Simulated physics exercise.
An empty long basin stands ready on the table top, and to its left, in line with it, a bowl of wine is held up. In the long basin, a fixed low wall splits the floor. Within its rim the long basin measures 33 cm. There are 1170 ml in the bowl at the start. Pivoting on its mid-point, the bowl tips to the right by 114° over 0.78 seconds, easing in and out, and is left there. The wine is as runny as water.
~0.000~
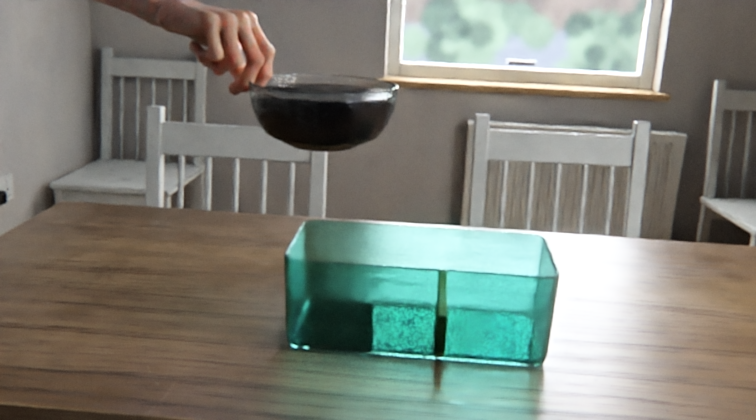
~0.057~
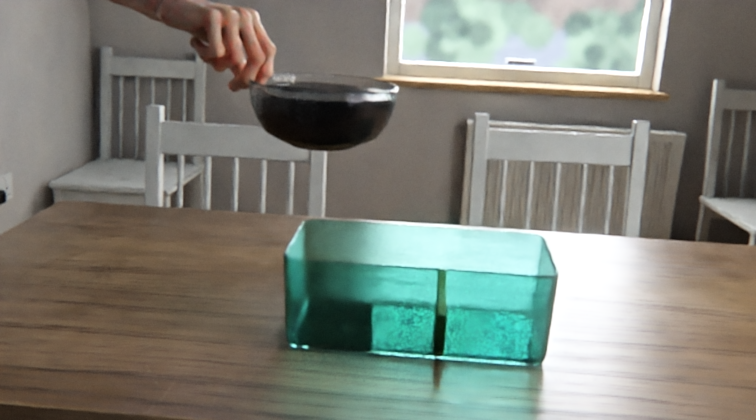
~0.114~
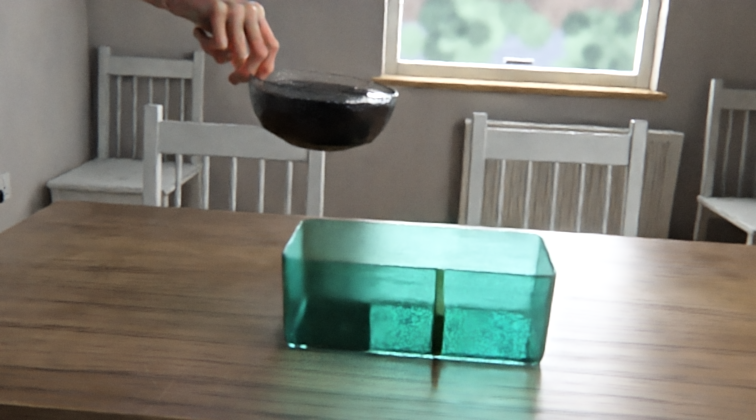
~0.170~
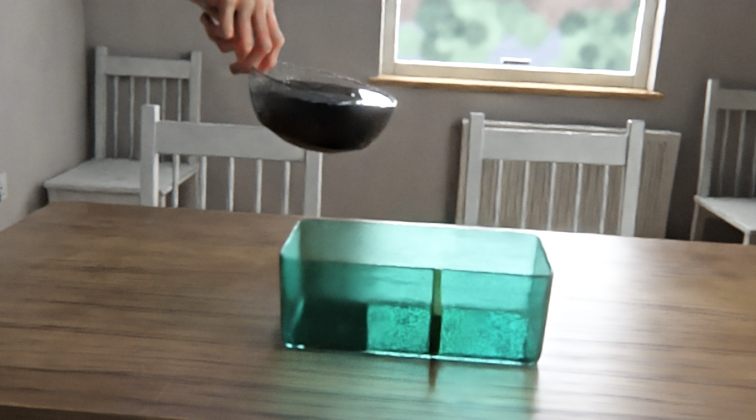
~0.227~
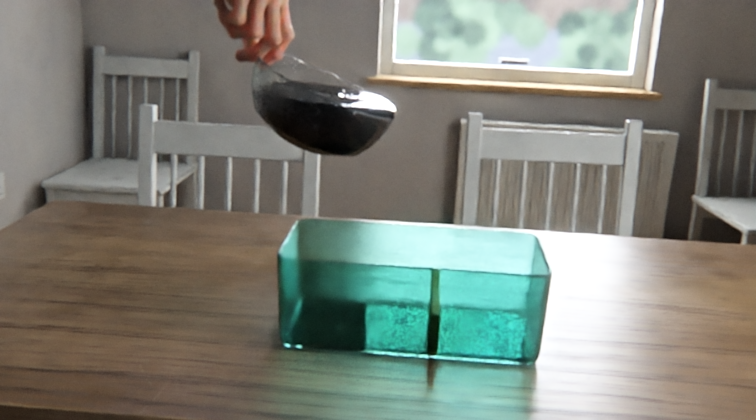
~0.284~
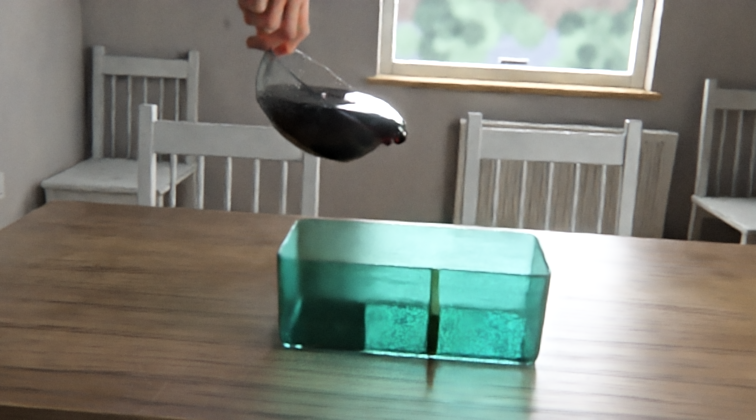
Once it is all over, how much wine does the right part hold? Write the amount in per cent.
The right part holds about 34 per cent.
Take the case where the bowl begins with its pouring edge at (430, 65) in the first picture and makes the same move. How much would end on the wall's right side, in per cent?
In that case roughly 55 per cent.
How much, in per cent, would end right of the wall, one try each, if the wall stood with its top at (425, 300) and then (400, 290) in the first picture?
Result: 45 per cent, then 70 per cent.
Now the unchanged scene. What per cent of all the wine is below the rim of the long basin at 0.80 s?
About 86 %.
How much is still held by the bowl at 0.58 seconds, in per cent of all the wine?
Close to 9 in a hundred.
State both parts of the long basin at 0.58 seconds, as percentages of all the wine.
22 per cent left and 34 right, roughly.
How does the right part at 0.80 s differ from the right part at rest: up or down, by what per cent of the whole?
Result: An increase, close to 4.
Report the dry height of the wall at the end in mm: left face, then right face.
About 30 mm on the left, about 34 mm on the right.
Then, 0.58 s in, the tilt is 97° and 9 per cent is still to pour, 21 is left of the wall and 34 right of it.
Then, 0.80 s in, the tilt is 114° and 0 per cent is still to pour, 56 is left of the wall and 30 right of it.
Then, 1.03 s in, the tilt is 114° and 0 per cent is still to pour, 60 is left of the wall and 34 right of it.
Then, 1.28 s in, the tilt is 114° and 0 per cent is still to pour, 60 is left of the wall and 34 right of it.
Finally, 60 per cent lies left of the wall, 34 right of it and 6 outside.
